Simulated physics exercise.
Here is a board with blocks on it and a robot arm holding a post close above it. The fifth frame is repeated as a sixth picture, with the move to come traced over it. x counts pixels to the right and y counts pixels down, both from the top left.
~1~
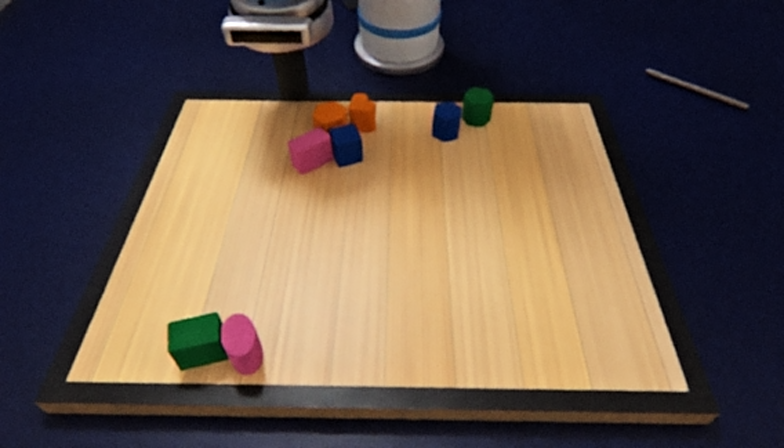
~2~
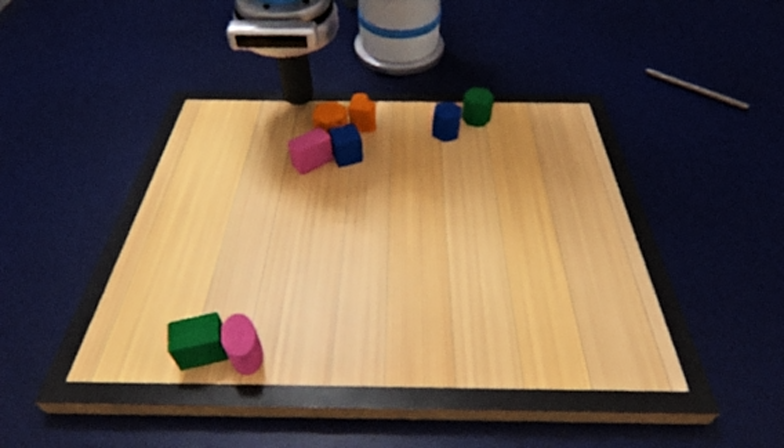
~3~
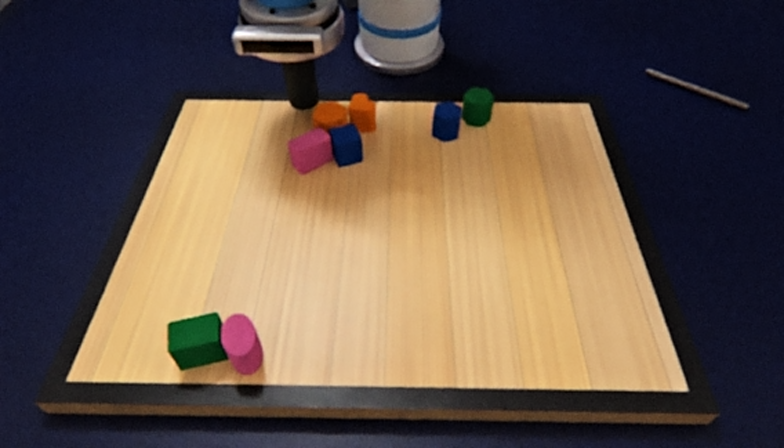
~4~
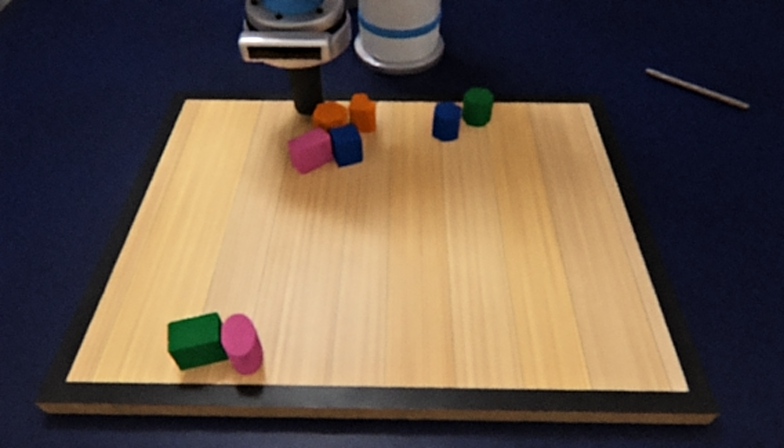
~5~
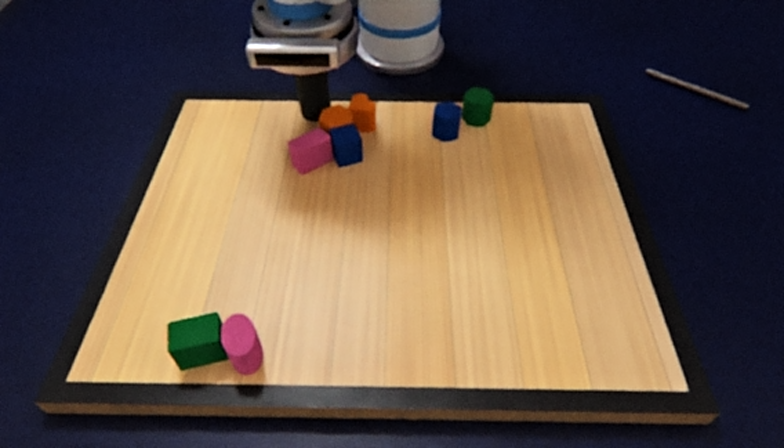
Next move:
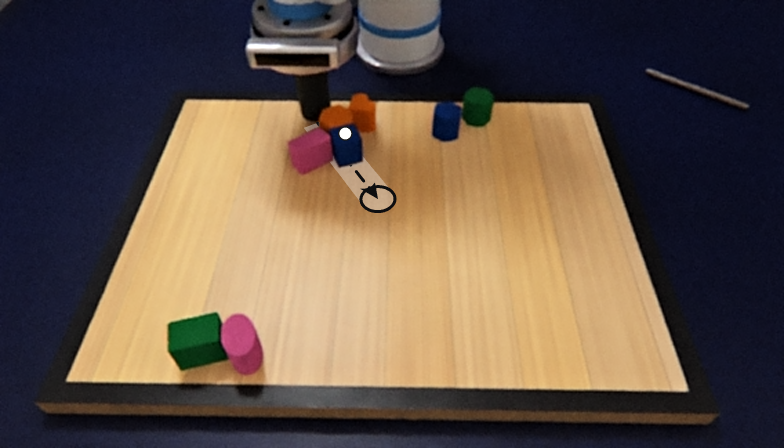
On a light wooden board with a black edge, small colourful blocks sit in groups while a robot arm holds a dark post near the far edge. The arm moves the post slightly right and toward the viewer, and an orange block shifts slightly right as the others stay still.
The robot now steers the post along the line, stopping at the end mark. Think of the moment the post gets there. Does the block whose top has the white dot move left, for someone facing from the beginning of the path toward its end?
Yes, that is what happens.
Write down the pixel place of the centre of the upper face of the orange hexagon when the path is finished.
I'd expect the centre of its top face to be at (413, 182).
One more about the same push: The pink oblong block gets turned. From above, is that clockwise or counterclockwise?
It goes clockwise.
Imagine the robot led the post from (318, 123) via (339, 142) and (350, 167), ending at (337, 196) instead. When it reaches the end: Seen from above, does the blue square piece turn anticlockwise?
Yes, I think so.
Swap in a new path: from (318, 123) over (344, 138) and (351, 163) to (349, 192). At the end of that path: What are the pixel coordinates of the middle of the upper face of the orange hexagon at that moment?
Final place: (377, 184).
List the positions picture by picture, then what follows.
In the first frame, post's lower end (295, 92); pink oblong block (309, 139); orange hexagon (330, 111); blue square piece (345, 134); orange heart block (361, 102).
In the second frame, post (299, 96); blocks still.
In the third frame, post (304, 101); blocks still.
In the fourth frame, post (310, 106); blocks still.
In the fifth frame, post (316, 112); pink oblong block (309, 139); orange hexagon (336, 115); blue square piece (345, 134); orange heart block (361, 102).
Drawn move, from (318, 123) to (378, 199); the dot is on the blue square piece.
The first path, step by step. One third of the way, post (335, 136); pink oblong block (309, 144), turned 20° clockwise; orange hexagon (359, 138); blue square piece (374, 156).
Two thirds of the way, post (356, 161); pink oblong block (310, 148), turned 55° clockwise; orange hexagon (385, 161), turned 30° anticlockwise; blue square piece (410, 174), turned 35° anticlockwise.
At the end, post (378, 188); pink oblong block (310, 148), turned 55° clockwise; orange hexagon (413, 182), turned 65° anticlockwise; blue square piece (445, 185), turned 65° anticlockwise; orange heart block still.
